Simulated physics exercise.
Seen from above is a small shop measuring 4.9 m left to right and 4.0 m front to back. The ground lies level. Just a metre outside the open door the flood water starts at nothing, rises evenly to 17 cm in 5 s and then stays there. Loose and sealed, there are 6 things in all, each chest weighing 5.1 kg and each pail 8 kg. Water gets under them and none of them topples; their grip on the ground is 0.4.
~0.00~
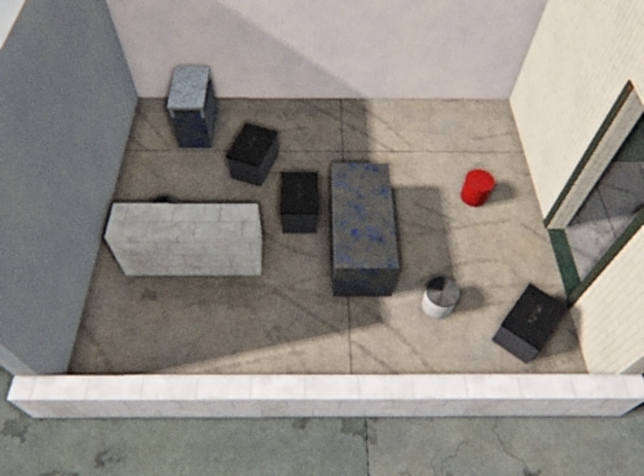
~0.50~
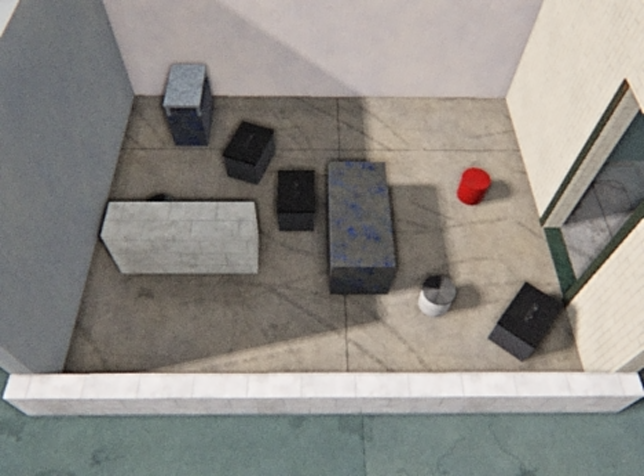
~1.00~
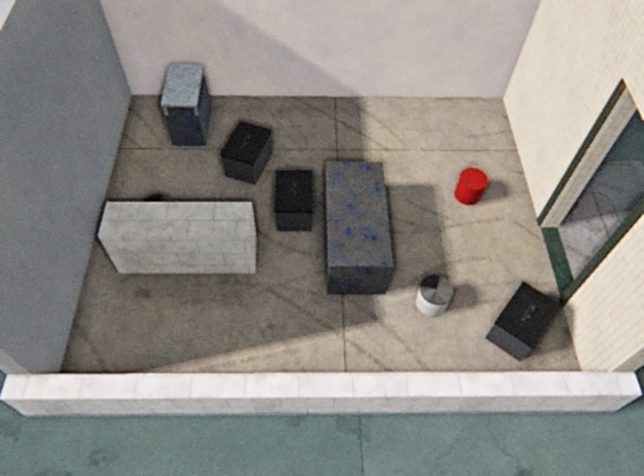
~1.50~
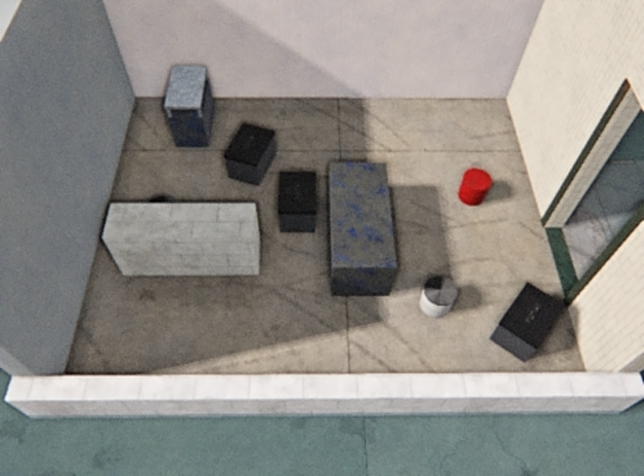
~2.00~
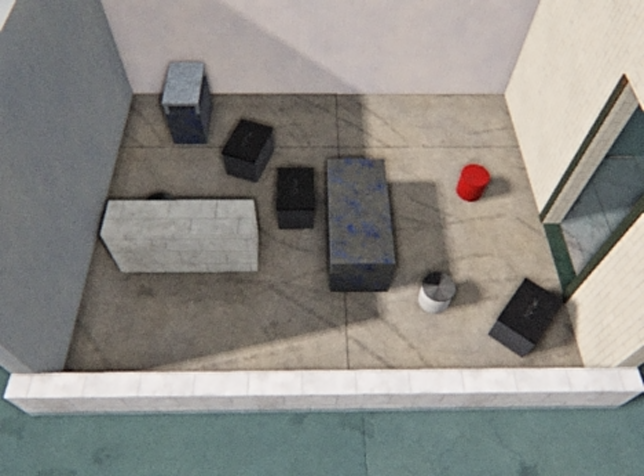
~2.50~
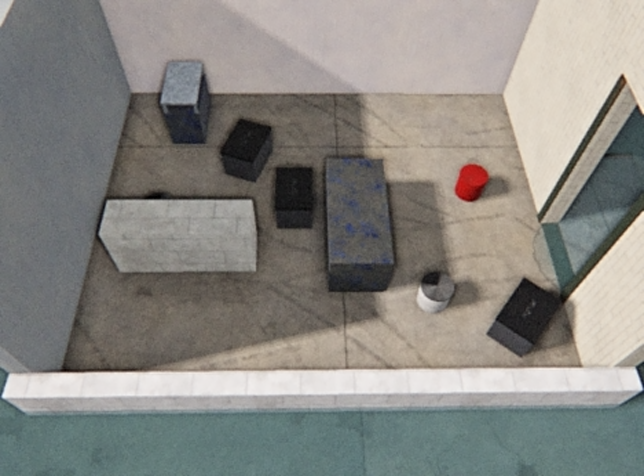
Small walled shop seen from above, with a red pail, dark boxes and pale blocks staying still as water edges through the right doorway.
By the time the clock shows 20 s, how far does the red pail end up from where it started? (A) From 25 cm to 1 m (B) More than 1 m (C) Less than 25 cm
C, less than 25 cm.
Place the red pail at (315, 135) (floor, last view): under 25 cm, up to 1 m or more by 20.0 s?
By then it keeps its spot.
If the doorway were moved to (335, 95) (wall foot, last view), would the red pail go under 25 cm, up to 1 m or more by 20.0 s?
Red pail: Remains in position.
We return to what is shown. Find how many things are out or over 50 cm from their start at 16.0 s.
The answer is 2.
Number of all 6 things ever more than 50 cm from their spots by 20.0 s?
Count: 4.
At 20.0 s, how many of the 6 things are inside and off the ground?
My tally comes to 3.
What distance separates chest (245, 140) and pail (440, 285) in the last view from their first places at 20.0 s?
They sit 100 cm and 200 cm away, in the order given.
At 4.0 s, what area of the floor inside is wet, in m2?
2.0 m2.
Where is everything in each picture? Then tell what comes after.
The red pail at (480, 180) rests on the ground; 0.0 m2 under water; 0 of 6 have shifted, in the first frame.
The red pail at (476, 179), on the bottom; 0.0 m2 under water; 0 of 6 have shifted, in the second frame.
The red pail at (474, 178) rests on the ground; water covers 0.0 m2; 0 of 6 have shifted, in the third frame.
The red pail at (477, 179), on the bottom; 0.0 m2 under water; 0 of 6 have shifted, in the fourth frame.
The red pail at (476, 175) rests on the ground; water covers 0.0 m2; 0 of 6 have shifted, in the fifth frame.
The red pail at (474, 175) rests on the ground; water covers 0.1 m2; 0 of 6 have shifted, in the sixth frame.
After 4.0 s the red pail is near (474, 175), 0.0 m from its start, aground; 0 afloat.
After 9.0 s the red pail is near (474, 175), 0.0 m from its start, aground; 1 afloat.
After 16.0 s the red pail is near (474, 175), 0.0 m from its start, aground; 3 afloat.
After 20.0 s the red pail is near (474, 175), 0.0 m from its start, aground; 3 afloat.
